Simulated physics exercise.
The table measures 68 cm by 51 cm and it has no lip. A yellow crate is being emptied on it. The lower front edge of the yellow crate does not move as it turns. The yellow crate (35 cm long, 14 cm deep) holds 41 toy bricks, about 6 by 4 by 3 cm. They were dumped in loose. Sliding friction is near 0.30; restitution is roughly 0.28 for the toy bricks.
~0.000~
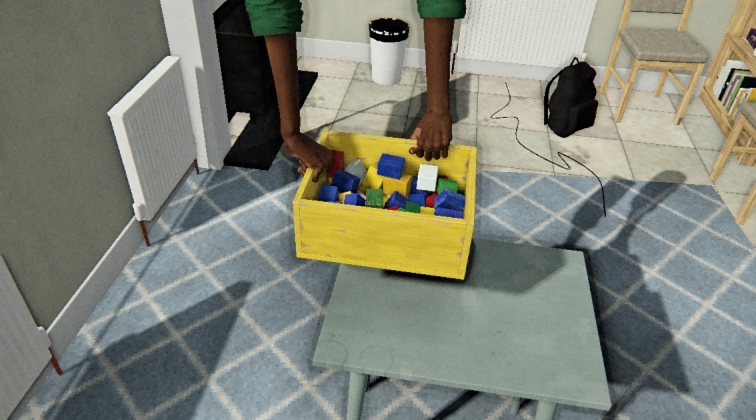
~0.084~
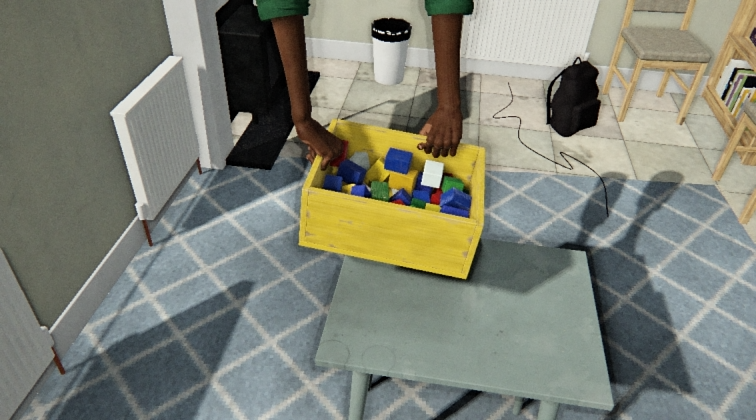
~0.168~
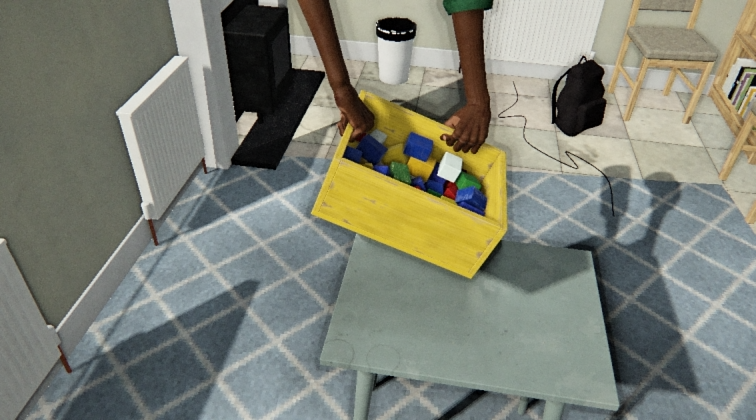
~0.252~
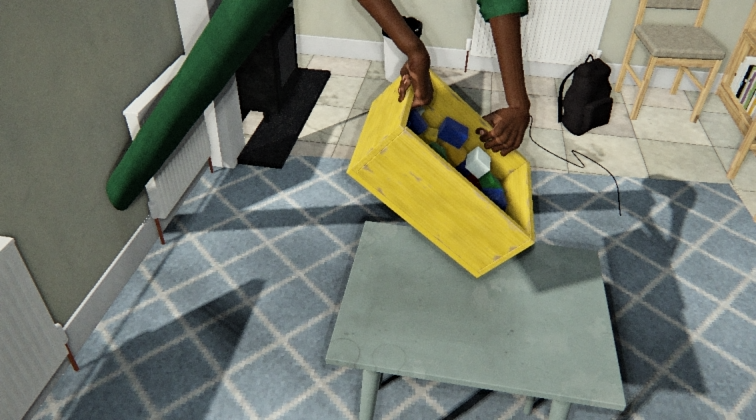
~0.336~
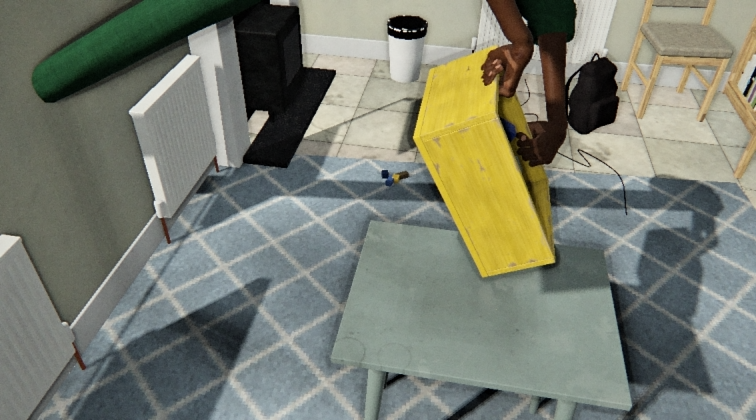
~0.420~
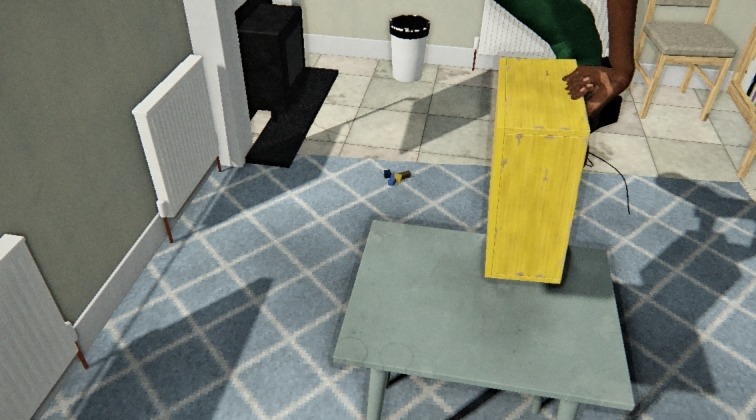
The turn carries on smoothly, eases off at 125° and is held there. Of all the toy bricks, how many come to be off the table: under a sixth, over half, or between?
Ending off the table: Over half of them.
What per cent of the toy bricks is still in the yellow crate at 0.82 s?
Roughly 0 per cent is still inside.
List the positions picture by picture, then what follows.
In the first picture (each is followed by its nearest rim corner in this view; the camera pans a little), yellow crate, (467, 222); 0° from level; none out.
Yellow crate, (477, 222); 5° from level, in the second picture.
Yellow crate, (501, 226); 20° from level, in the third picture.
Yellow crate, (531, 237); 40° from level, in the fourth picture.
Yellow crate, (554, 256); 63° from level, in the fifth picture.
Yellow crate, (561, 277); 86° from level; none out, in the sixth picture.
After 0.60 s, tilt 121°; 23 still in the yellow crate, 1 on the table top and 17 in the air.
After 0.82 s, tilt 125°; 1 still in the yellow crate, 20 on the table top, 18 over the right end of the table and 2 in the air.
After 1.12 s, tilt 125°; 16 on the table top and 25 over the right end of the table.
Outcome (at 1.52 s), 15 on the table top and 26 over the right end of the table. Asked share, 26 of 41, 63 per cent.
